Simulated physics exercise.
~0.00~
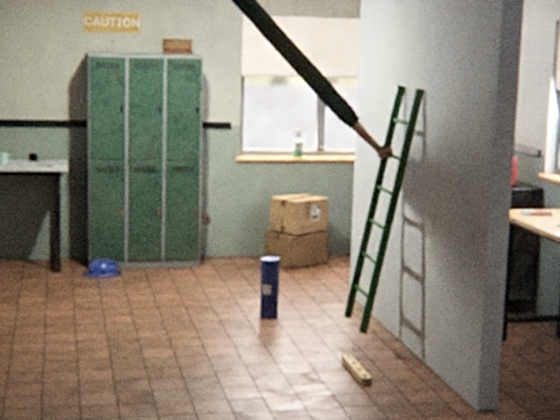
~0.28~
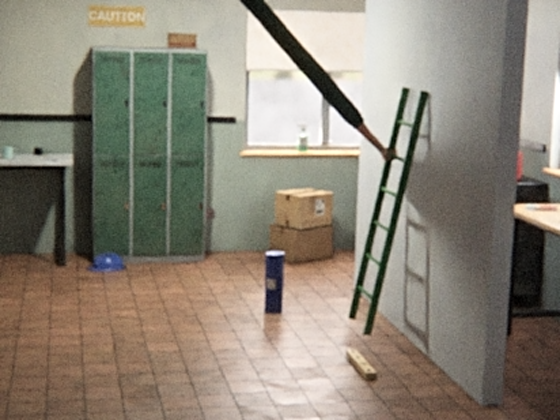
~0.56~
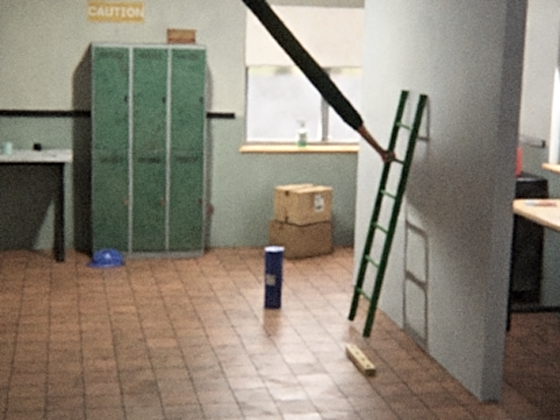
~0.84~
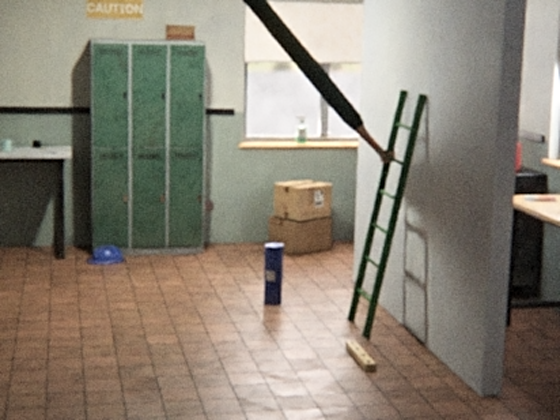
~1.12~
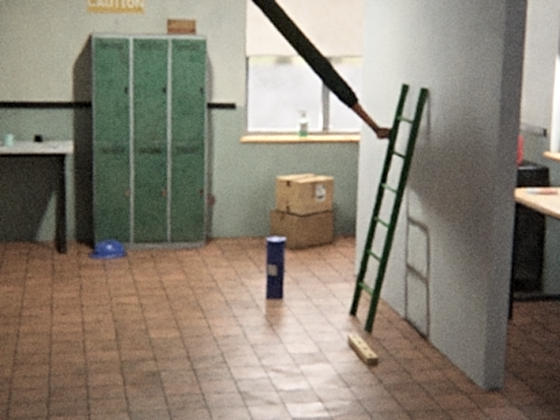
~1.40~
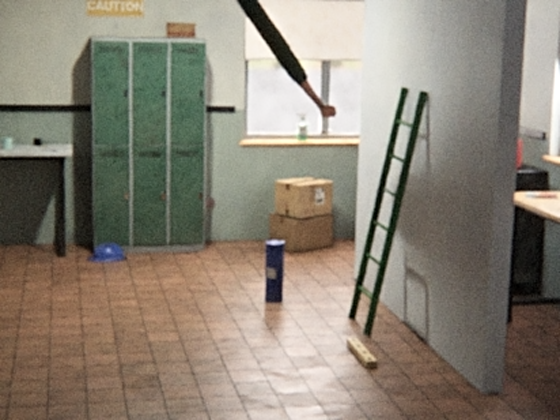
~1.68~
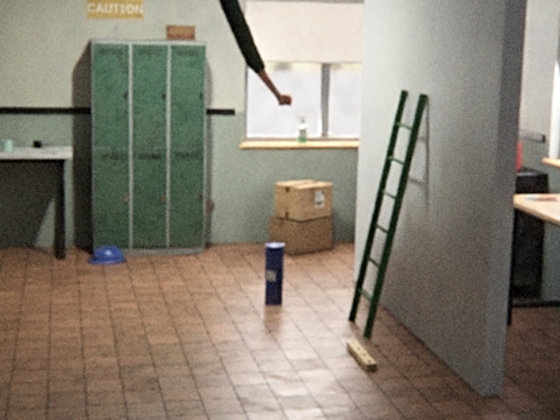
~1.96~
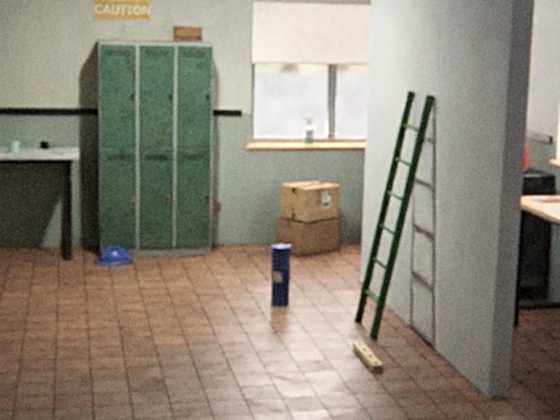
Green ladder slipping slightly down a grey wall under a dark-sleeved arm's hand, then staying leaning as the hand lets go and withdraws.
